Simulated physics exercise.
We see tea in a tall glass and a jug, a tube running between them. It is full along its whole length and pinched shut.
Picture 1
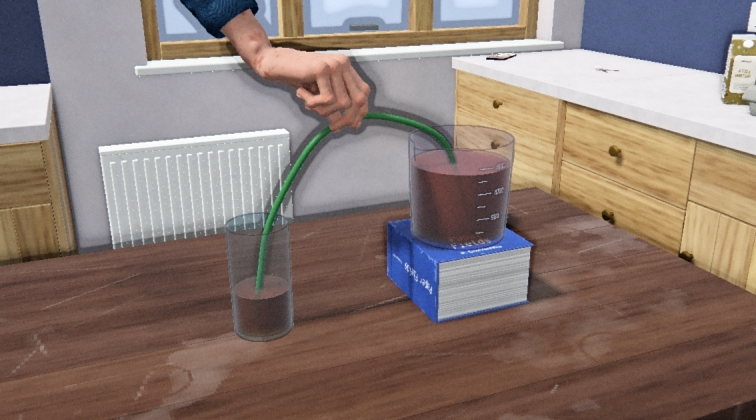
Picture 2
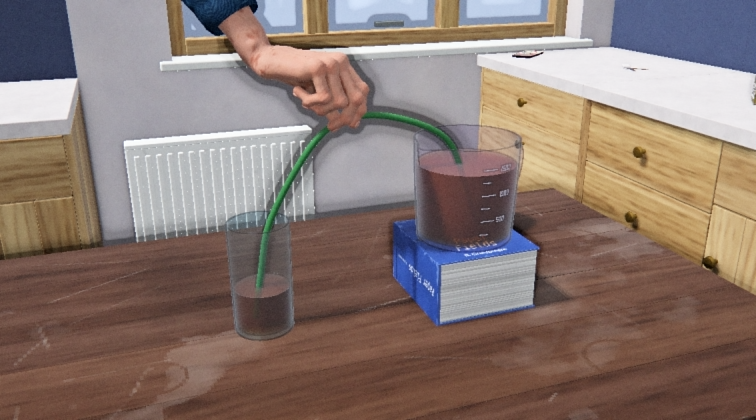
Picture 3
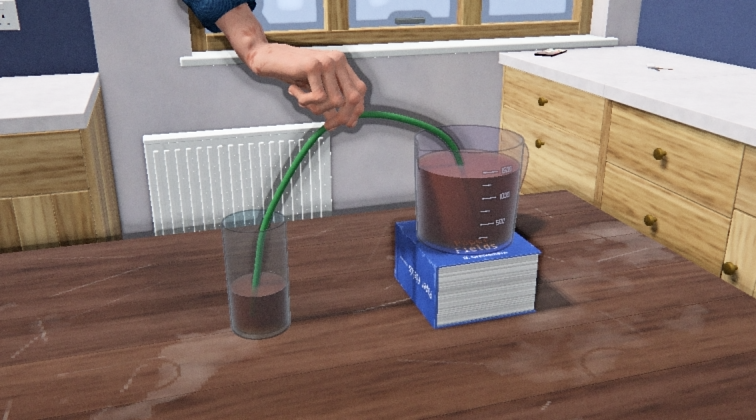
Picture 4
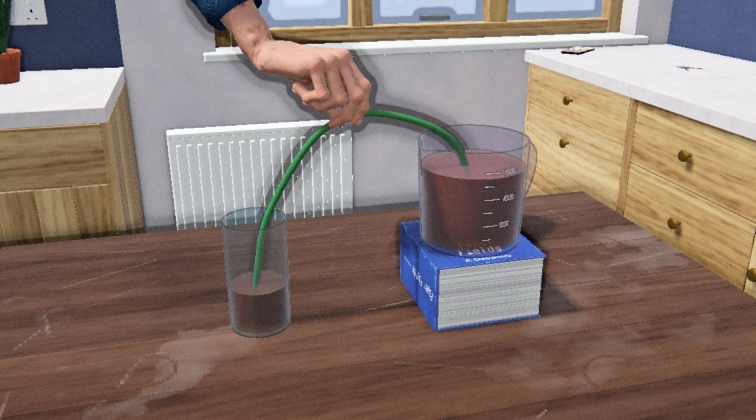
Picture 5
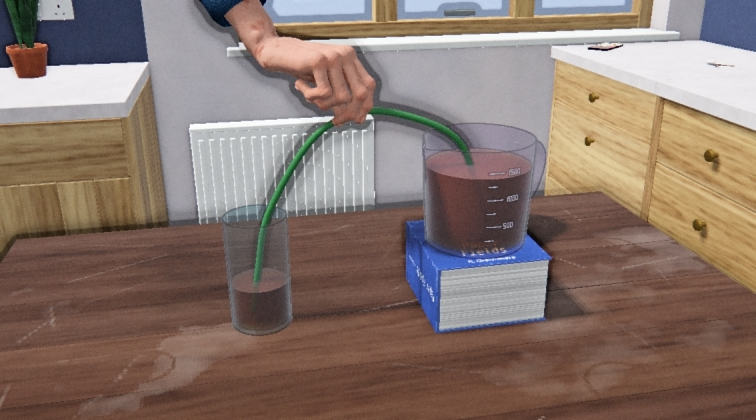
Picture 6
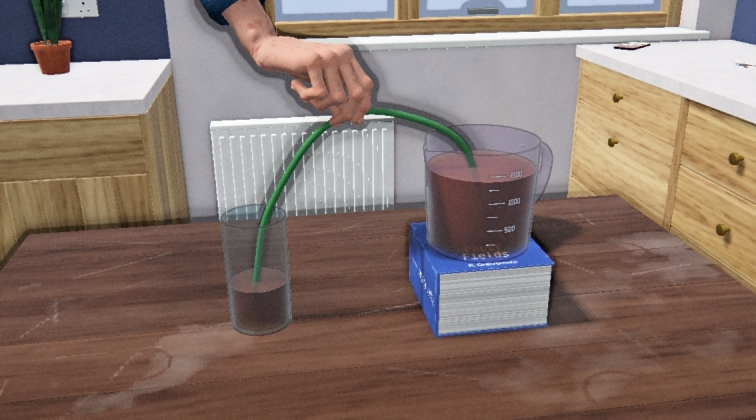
The footage shows a hand pinching a green tube that runs between a tall glass on a wooden table and a fuller jug of brown liquid on a blue book; the view shifts slightly while hand and liquid stay still.
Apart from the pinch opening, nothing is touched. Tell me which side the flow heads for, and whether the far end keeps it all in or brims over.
Flow: The left side; taker: Brims over.
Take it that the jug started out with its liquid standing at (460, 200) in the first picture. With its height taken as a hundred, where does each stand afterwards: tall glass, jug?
The first ends at 80 per cent, the second at 20 per cent.
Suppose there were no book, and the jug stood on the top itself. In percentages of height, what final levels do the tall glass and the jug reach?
Levels, in order: About 60 / 65 %.
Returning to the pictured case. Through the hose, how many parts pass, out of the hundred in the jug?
About 50 %.
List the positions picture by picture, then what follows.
The first frame shows fingers on the hose; tall glass (261, 274) about a third full, on the top itself; jug (460, 183) about three quarters full, up on the book.
The second frame shows still shut; tall glass about a third full, surface at (262, 285); jug about three quarters full, surface at (466, 162).
In the third frame, the hose is pinched; tall glass (258, 271) about a third full; jug (467, 186) about three quarters full.
The fourth frame shows nothing flows; tall glass about a third full, surface at (258, 282); jug about three quarters full, surface at (473, 164).
The fifth frame shows fingers on the hose; tall glass (259, 267) about a third full, on the top itself; jug (477, 186) about three quarters full, up on the book.
The sixth frame shows still shut; tall glass about a third full, surface at (259, 280); jug about three quarters full, surface at (481, 165).
A moment on, the tall glass is about three quarters full; the jug is about two thirds full.
Further on, the tall glass is full to the brim; the jug is about half full; a puddle lies under the lower one.
When it is over, the tall glass is full to the brim; the jug is about a third full; a puddle lies under the lower one; the two surfaces are level.
